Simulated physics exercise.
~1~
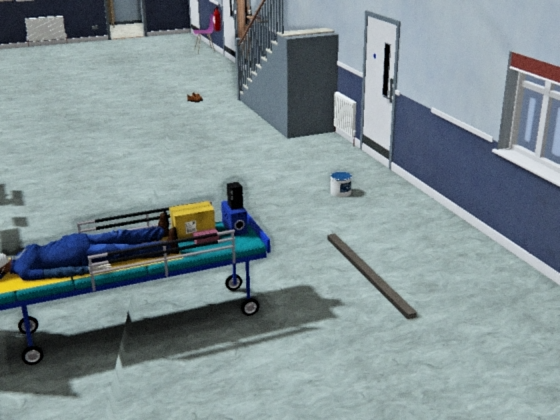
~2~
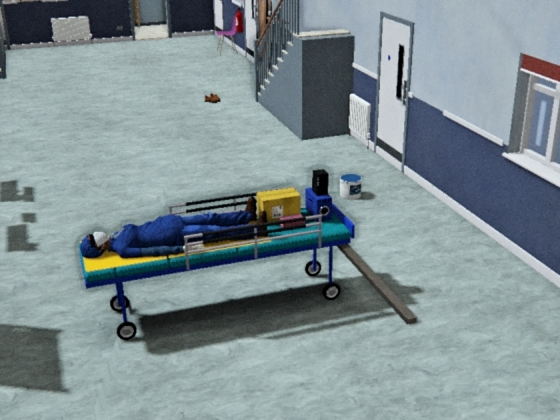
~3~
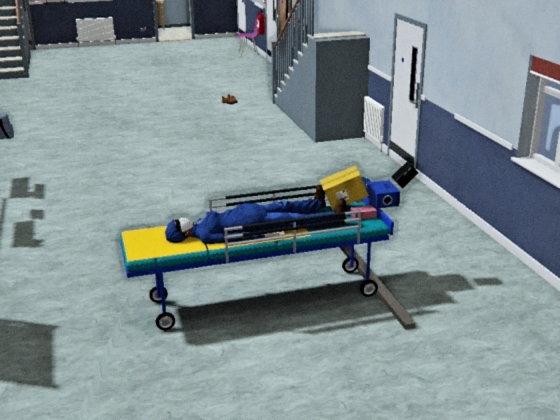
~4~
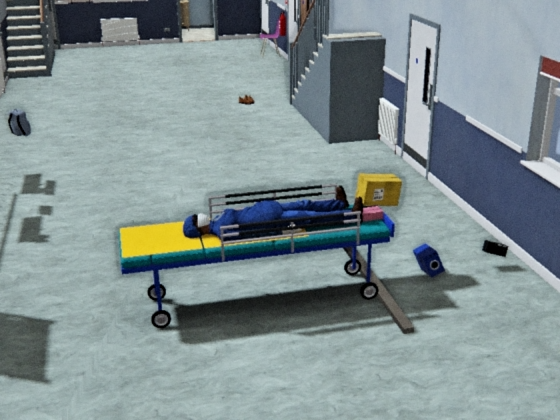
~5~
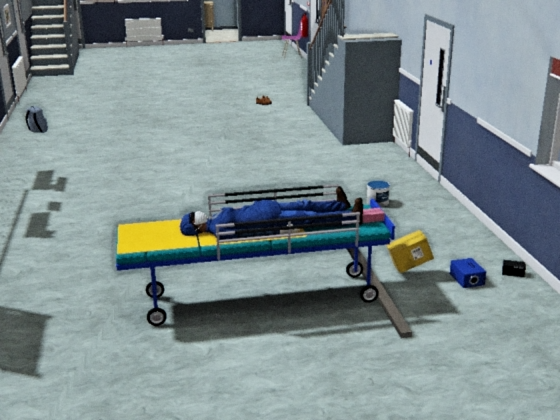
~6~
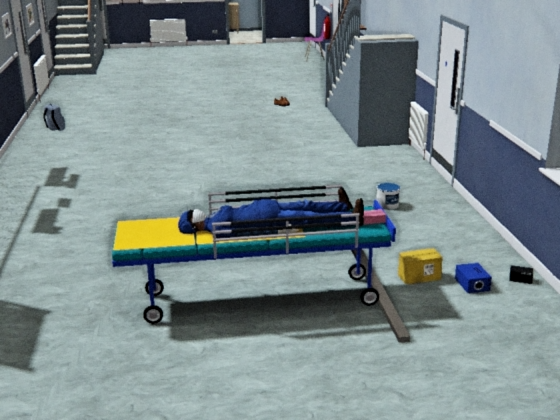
The clip opens on a wheeled hospital trolley rolling right across a pale floor, carrying a person in blue lying face up or down behind a yellow holdall, a blue monitor and a black pump. Its front wheels reach a sill lying across the floor, and the trolley halts, staying level. The person slides a little towards the foot end while the holdall, monitor and pump tip forward. The pump and monitor drop off the right end, and the holdall follows, tumbling over. All three rest on the floor, while the person and a pink box stay aboard.
